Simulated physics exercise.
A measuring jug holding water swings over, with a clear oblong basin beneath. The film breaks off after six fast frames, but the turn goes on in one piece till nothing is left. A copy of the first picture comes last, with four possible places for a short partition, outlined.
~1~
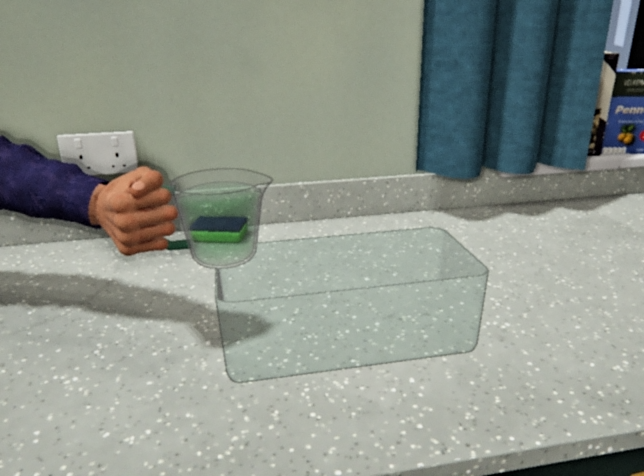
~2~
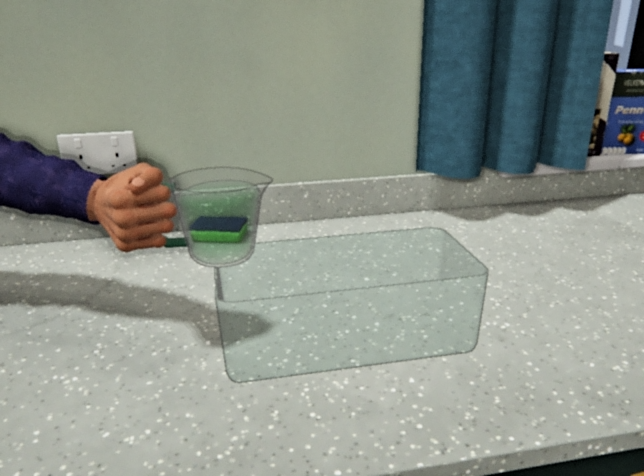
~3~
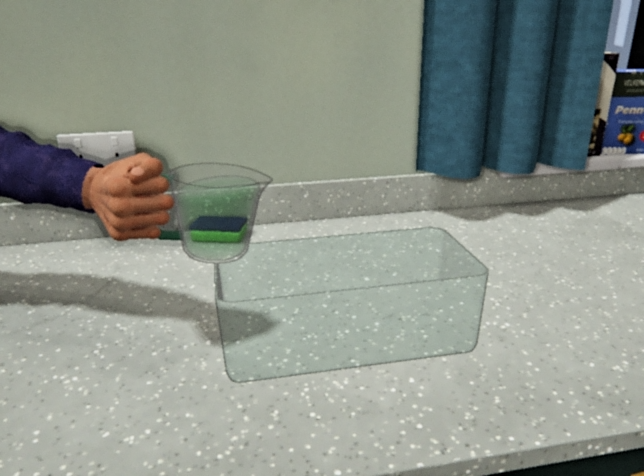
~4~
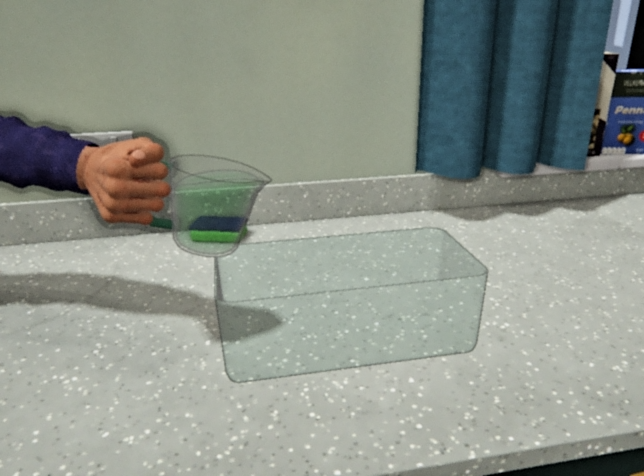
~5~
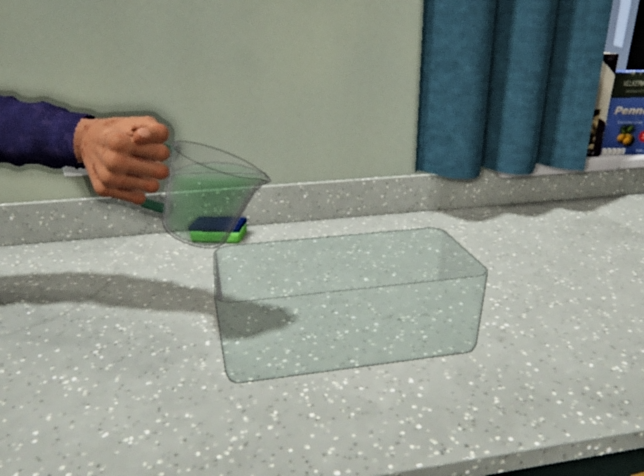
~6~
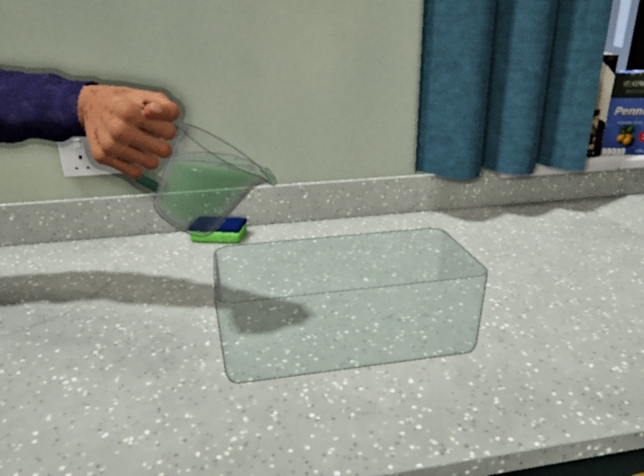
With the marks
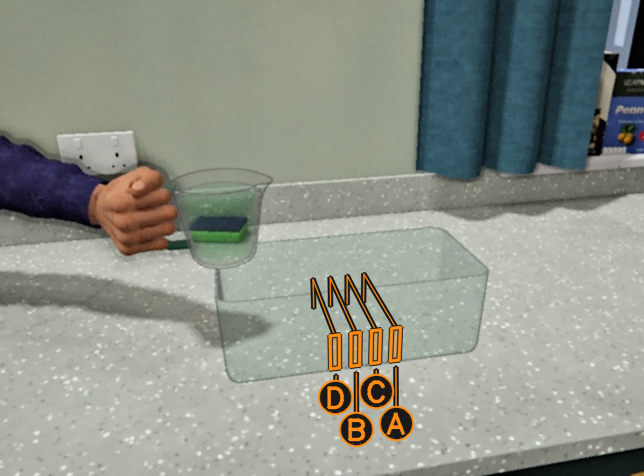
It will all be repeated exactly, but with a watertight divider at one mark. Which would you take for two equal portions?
The best slot is C.
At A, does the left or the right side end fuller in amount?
The left side.
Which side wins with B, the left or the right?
The right one.
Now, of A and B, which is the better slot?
The answer is B.
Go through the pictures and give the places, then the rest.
In the first frame, upright, lip at (272, 179); basin from (227, 379) to (476, 346); nothing has left yet.
In the second frame, upright, lip at (271, 179); nothing has left yet.
In the third frame, tipped about 6°, lip at (271, 179); nothing has left yet.
In the fourth frame, tipped about 13°, lip at (271, 179); nothing has left yet.
In the fifth frame, tipped about 23°, lip at (270, 179); nothing has left yet.
In the sixth frame, tipped about 35°, lip at (269, 179); water is over the lip, down to (273, 182).
In orange, A at (395, 367); B at (356, 372); C at (376, 370); D at (336, 375).
For slot A, about 91 % ends left of the wall and 3 % right of it; 7 % is lost outside.
For slot B, about 16 % ends left of the wall and 81 % right of it.
For slot C, about 58 % ends left of the wall and 39 % right of it; 3 % is lost outside.
For slot D, about 5 % ends left of the wall and 93 % right of it.
